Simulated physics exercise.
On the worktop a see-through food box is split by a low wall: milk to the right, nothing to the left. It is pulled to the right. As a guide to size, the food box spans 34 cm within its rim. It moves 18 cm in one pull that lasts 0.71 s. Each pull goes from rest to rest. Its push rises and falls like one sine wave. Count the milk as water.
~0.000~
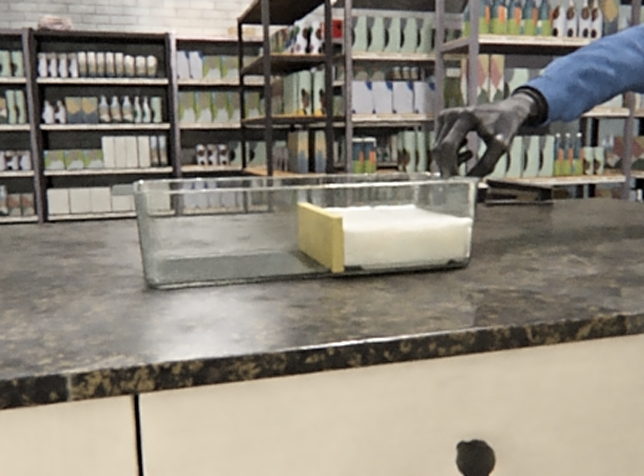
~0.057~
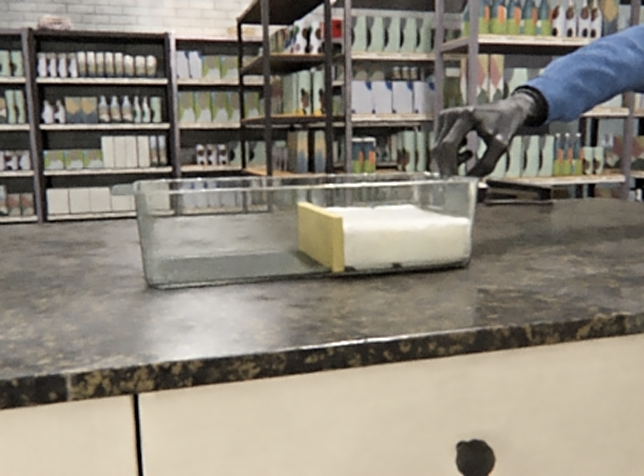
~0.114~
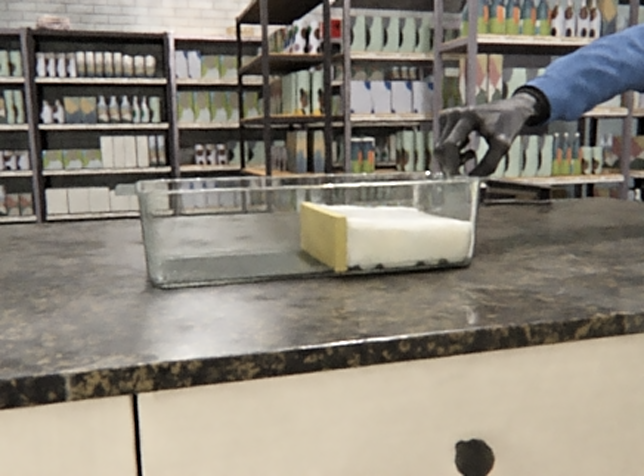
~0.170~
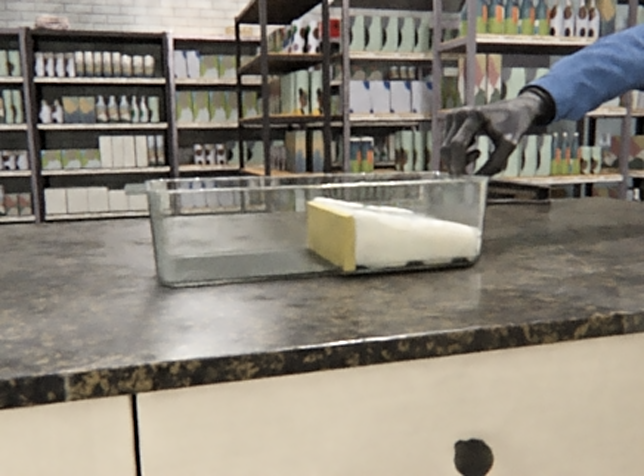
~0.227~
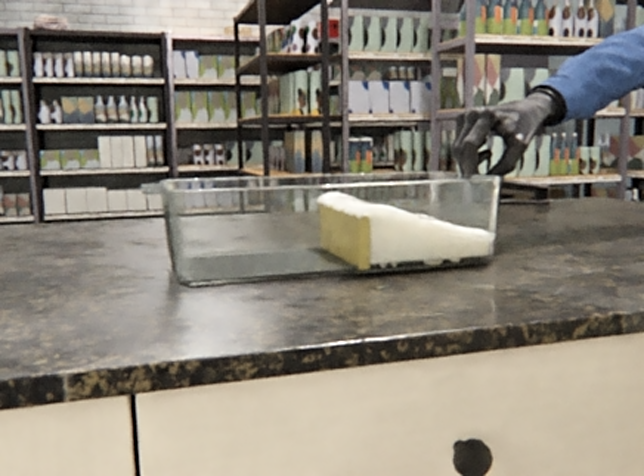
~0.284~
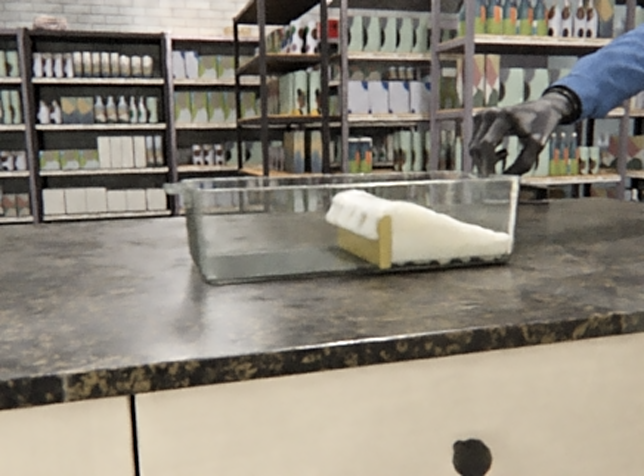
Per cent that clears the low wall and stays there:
Roughly 13 per cent.
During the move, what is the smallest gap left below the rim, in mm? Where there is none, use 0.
Some 0 mm.
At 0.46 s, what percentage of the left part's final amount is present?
40 in a hundred, roughly.
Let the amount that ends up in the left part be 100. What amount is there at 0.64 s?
I'd say something like 40 per cent at that point.
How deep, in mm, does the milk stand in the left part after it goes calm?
At rest it's around 4 mm deep.
After 0.46 s it has gone 14 cm; 5 per cent is on the left side and 0 is out of the food box.
After 0.64 s it has gone 18 cm; 5 per cent is on the left side and 0 is out of the food box.
After 0.82 s it has gone 18 cm; 7 per cent is on the left side and 0 is out of the food box.
After 1.00 s it has gone 18 cm; 13 per cent is on the left side and 0 is out of the food box.
In the end 13 per cent is on the left side and 0 is out of the food box.
